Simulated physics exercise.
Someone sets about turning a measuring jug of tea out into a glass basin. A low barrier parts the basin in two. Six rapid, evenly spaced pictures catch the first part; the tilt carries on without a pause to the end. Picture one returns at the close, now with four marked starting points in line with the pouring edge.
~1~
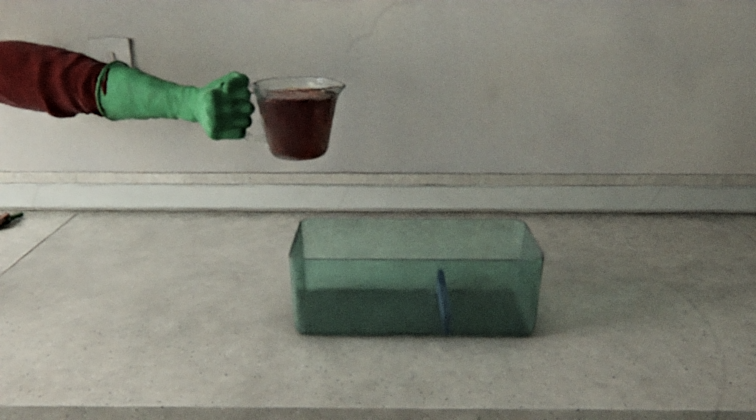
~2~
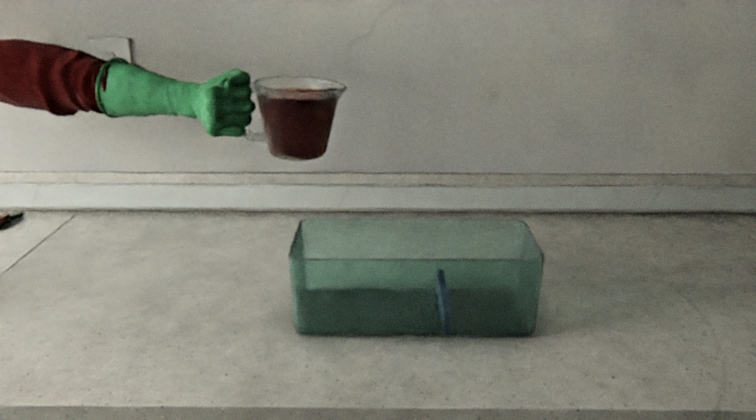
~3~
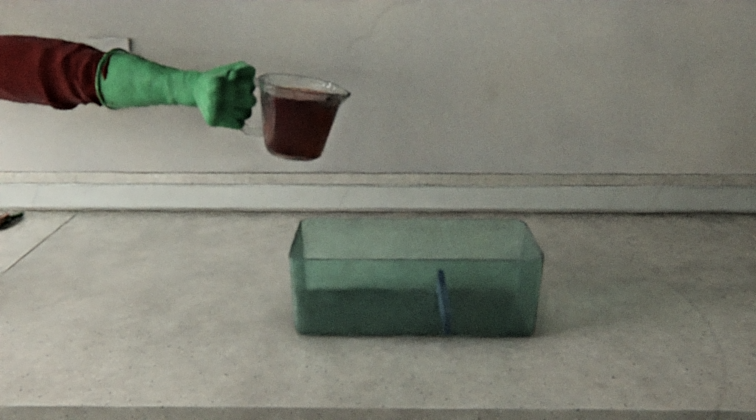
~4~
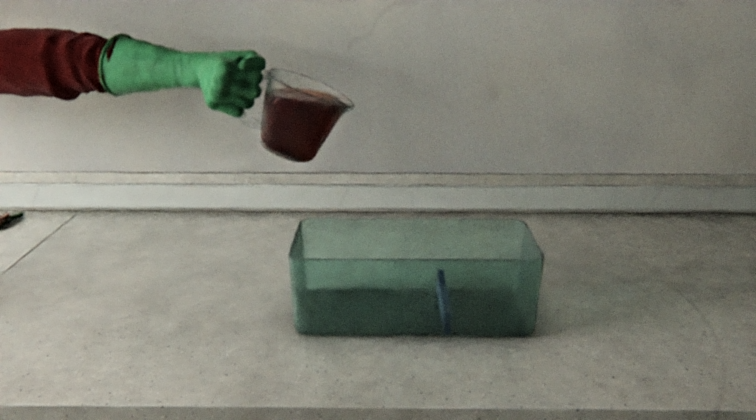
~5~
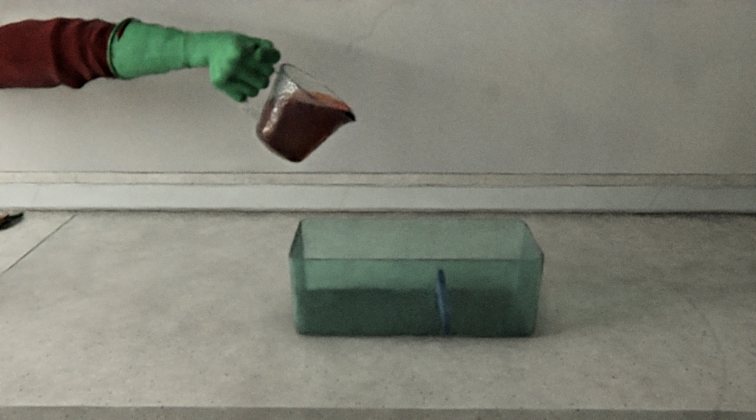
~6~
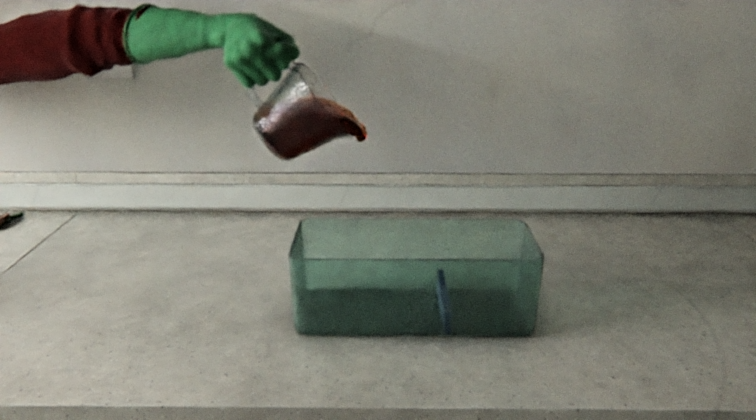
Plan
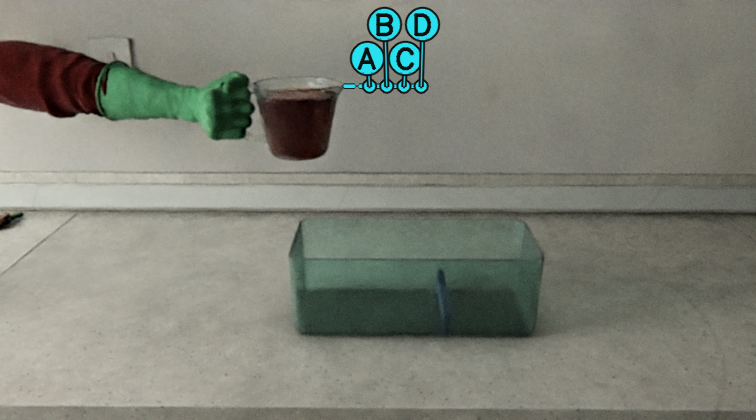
A green-gloved hand tilts a glass jug rightward until reddish-brown tea runs over its lip.
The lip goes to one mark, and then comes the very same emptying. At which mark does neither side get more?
D beats the others.
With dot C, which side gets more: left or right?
The left side.
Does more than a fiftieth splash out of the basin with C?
Yes, it does.
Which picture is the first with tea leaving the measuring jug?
In picture 5.
On the marked copy, A at (369, 86); B at (386, 86); C at (403, 86); D at (421, 86).
With A, about 78 % ends left of the wall and 15 % right of it; 8 % is lost outside.
With B, about 74 % ends left of the wall and 20 % right of it; 7 % is lost outside.
With C, about 62 % ends left of the wall and 31 % right of it; 7 % is lost outside.
With D, about 51 % ends left of the wall and 42 % right of it; 7 % is lost outside.
